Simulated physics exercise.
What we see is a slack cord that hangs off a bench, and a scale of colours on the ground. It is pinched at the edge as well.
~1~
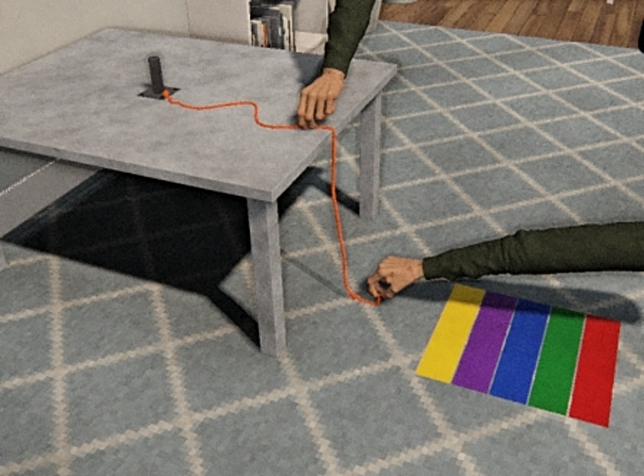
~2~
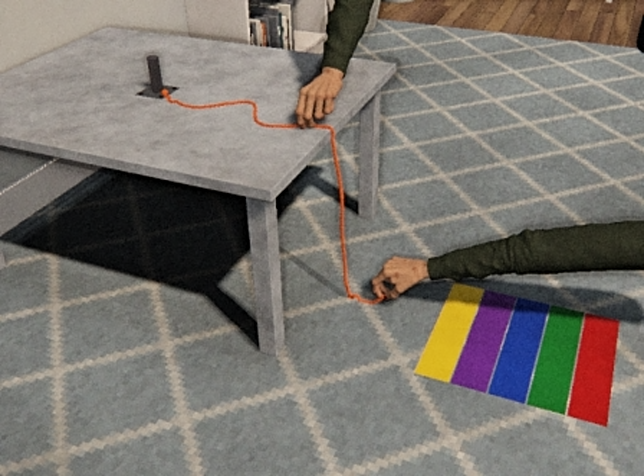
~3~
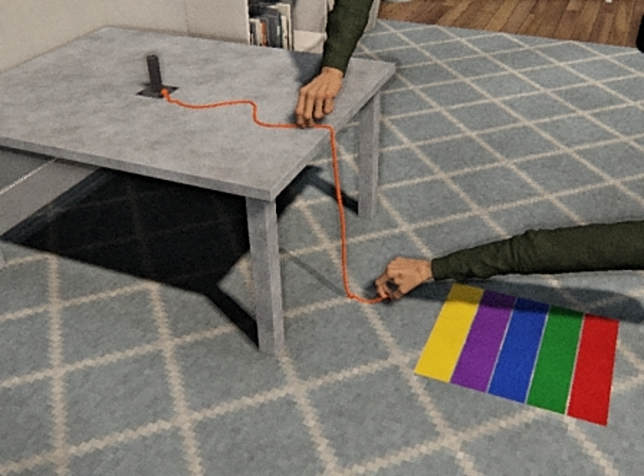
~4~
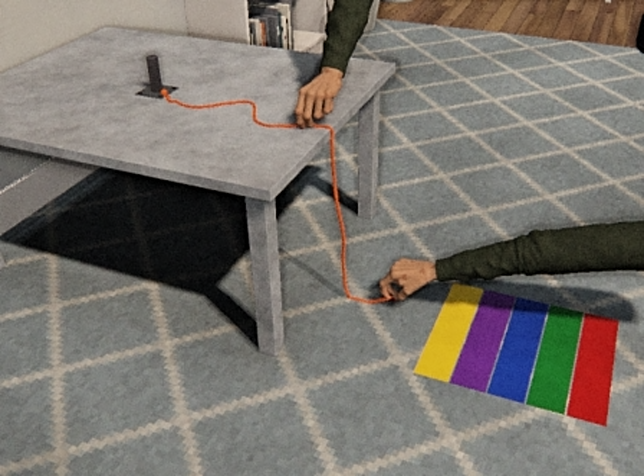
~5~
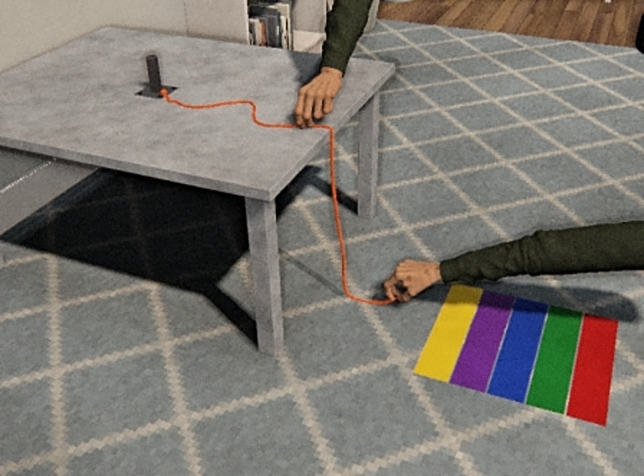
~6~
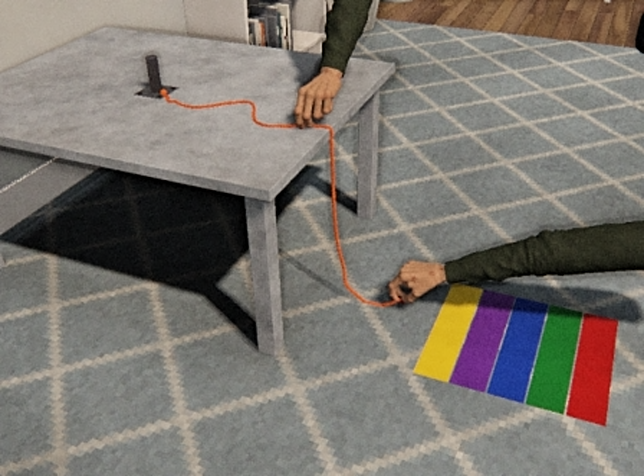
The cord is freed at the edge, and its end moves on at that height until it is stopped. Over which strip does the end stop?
The end stops over the green strip.
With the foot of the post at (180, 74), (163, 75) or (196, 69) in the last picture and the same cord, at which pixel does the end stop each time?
About (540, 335), (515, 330) and (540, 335).
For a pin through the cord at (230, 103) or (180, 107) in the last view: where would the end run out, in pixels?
Near (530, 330) and (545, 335).
A little later, end near (483, 320); over purple.
Next, end near (530, 331); over blue.
When it is tight, end near (558, 338); over green. It gets as far as the green strip.
